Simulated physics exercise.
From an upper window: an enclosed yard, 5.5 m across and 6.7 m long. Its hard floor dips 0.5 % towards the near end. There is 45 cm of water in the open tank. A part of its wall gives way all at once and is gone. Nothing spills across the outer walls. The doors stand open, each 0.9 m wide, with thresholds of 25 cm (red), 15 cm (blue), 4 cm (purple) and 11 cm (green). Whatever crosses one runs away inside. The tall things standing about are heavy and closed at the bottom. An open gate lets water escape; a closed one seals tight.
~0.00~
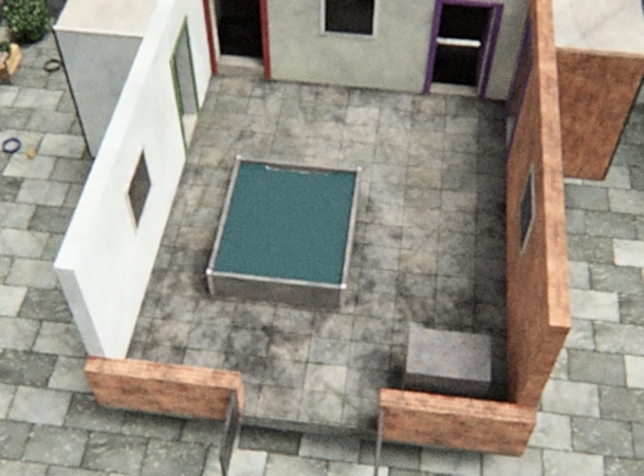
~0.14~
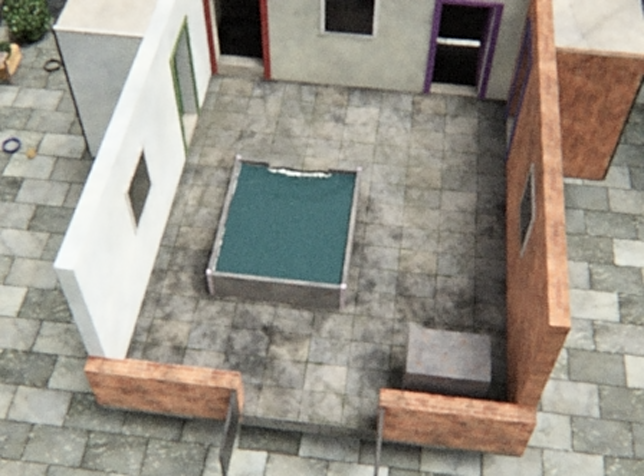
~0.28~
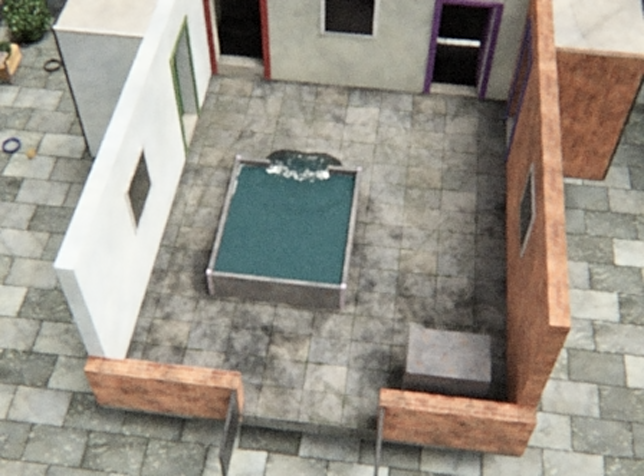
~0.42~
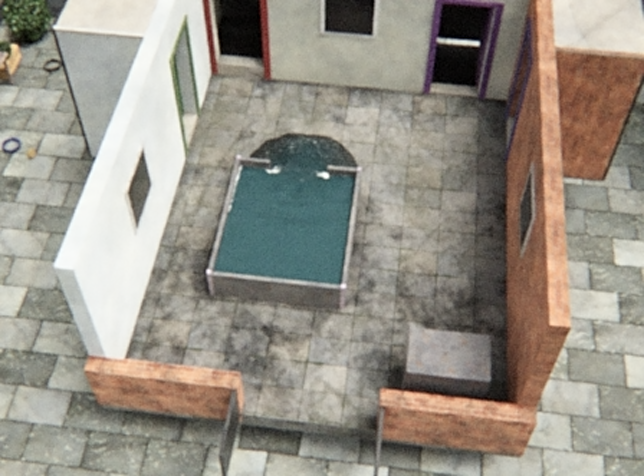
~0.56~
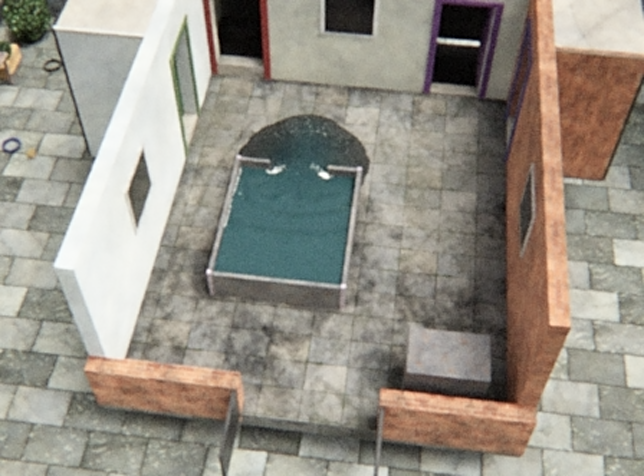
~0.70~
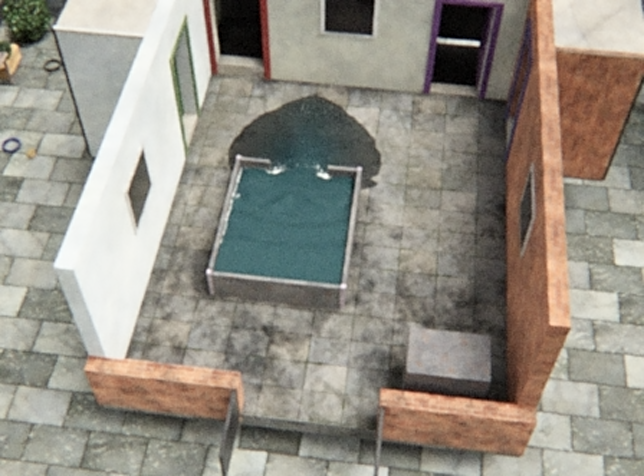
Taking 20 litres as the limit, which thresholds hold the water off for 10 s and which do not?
Within that time: At the red door it stays under the limit; at the blue door it keeps below the limit; at the purple door it exceeds the limit; at the green door it stays under the limit.
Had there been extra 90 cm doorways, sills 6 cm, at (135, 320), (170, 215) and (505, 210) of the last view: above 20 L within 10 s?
In that order: Below, below, below.
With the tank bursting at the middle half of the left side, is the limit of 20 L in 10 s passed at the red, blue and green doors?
Against that limit: Red below, blue under, green not over.
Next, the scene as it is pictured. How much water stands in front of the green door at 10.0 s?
Some 6.0 cm.
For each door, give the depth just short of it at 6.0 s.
In cm: Red 12, blue 10, purple 8, green 9.
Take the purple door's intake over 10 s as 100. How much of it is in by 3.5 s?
About 10 per cent.
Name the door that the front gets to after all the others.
The blue one.
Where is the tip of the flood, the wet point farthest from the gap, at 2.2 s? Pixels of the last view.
Around (480, 103).
After 1.4 s water covers 20 % of the floor and is deepest (27 cm) near (297, 181); red door not reached, blue door not reached, purple door not reached, green door not reached.
After 2.2 s water covers 25 % of the floor and is deepest (27 cm) near (220, 79); red door 16 cm at the sill, 0 L in, blue door not reached, purple door 6 cm at the sill, 0 L in, green door 3 cm at the sill, 0 L in.
After 3.5 s water covers 30 % of the floor and is deepest (22 cm) near (220, 79); red door 19 cm at the sill, 0 L in, blue door 12 cm at the sill, 0 L in, purple door 7 cm at the sill, 6 L in, green door 9 cm at the sill, 0 L in.
After 6.0 s water covers 65 % of the floor and is deepest (14 cm) near (304, 94); red door 12 cm at the sill, 0 L in, blue door 10 cm at the sill, 0 L in, purple door 8 cm at the sill, 20 L in, green door 9 cm at the sill, 0 L in.
After 10.0 s water covers 95 % of the floor and is deepest (10 cm) near (118, 383); red door 8 cm at the sill, 0 L in, blue door 7 cm at the sill, 0 L in, purple door 7 cm at the sill, 50 L in, green door 6 cm at the sill, 0 L in.
